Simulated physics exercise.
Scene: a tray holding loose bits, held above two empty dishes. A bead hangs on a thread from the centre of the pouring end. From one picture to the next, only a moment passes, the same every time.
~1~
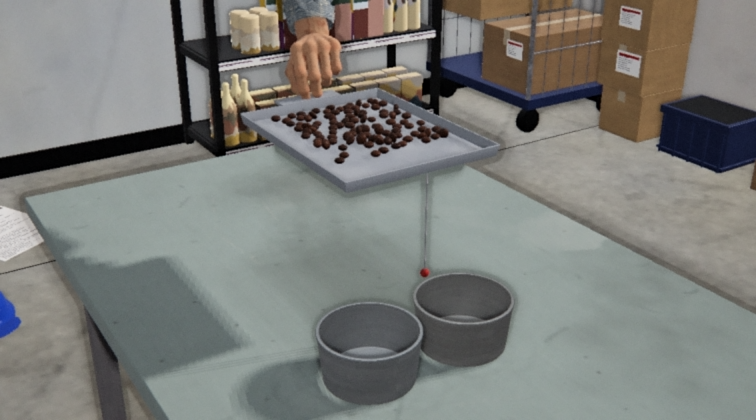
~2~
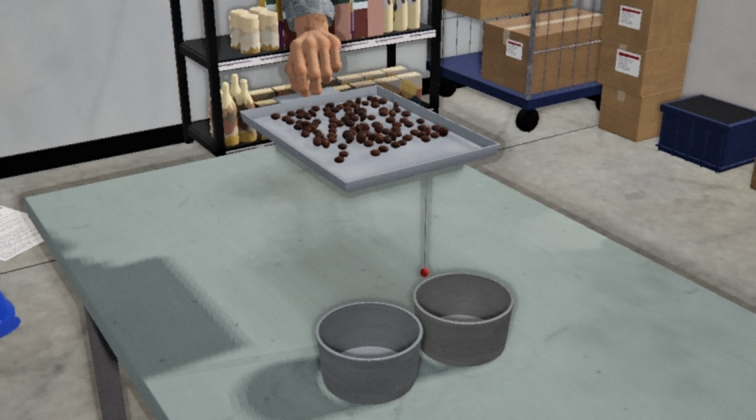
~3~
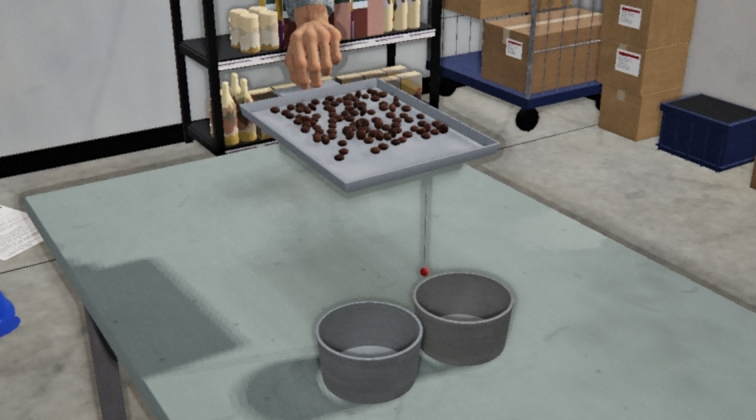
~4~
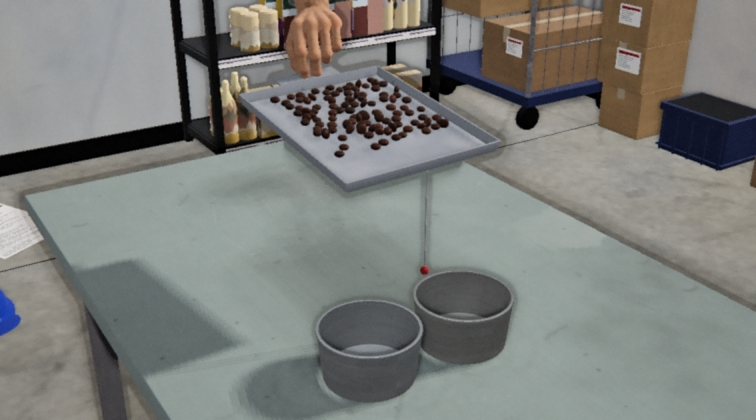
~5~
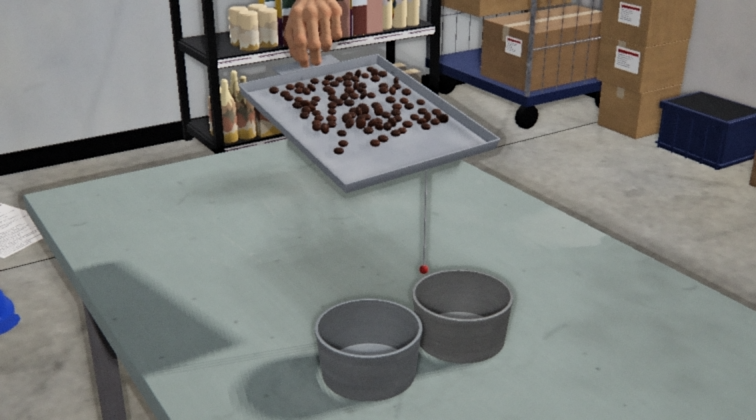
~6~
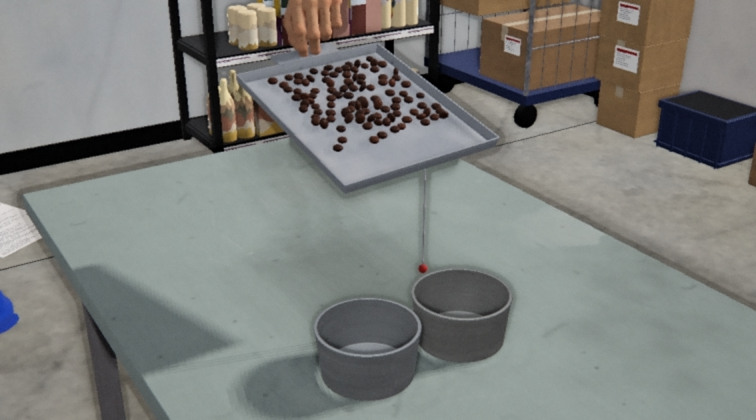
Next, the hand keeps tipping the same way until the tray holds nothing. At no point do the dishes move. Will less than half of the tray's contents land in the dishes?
No, dishes get most.
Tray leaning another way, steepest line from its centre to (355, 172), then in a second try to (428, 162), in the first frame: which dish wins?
For the first place it's the left-side dish, for the second the right-side dish.
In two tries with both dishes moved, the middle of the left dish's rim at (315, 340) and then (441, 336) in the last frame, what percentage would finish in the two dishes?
Close to 70 in a hundred first, close to 10 in a hundred second.
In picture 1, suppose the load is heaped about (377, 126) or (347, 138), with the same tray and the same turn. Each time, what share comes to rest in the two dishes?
Near 90 and 90 percent respectively.
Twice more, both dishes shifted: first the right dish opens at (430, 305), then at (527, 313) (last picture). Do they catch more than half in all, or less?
Taking the tries in order: A major share, followed by a minor share.
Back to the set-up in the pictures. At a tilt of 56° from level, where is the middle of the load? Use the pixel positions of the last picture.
Look about (395, 156) in the last picture.
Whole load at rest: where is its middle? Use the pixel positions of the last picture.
Resting centre, last picture - approx. (391, 359).
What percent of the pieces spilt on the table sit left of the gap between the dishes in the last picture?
It comes to about 70 percent.
Soon, tray tipped steeply; nearly all on the tray; a stray few in the air.
A while on, tray tipped right over; about two thirds on the tray; a small part in the left dish; a small part in the right dish; a small part outside both; a small part in the air.
Towards the end, tray tipped past a quarter turn; about half in the left dish; about a quarter in the right dish; about a quarter outside both.
Finally, tray tipped past a quarter turn; about half in the left dish; about a quarter in the right dish; about a quarter outside both.
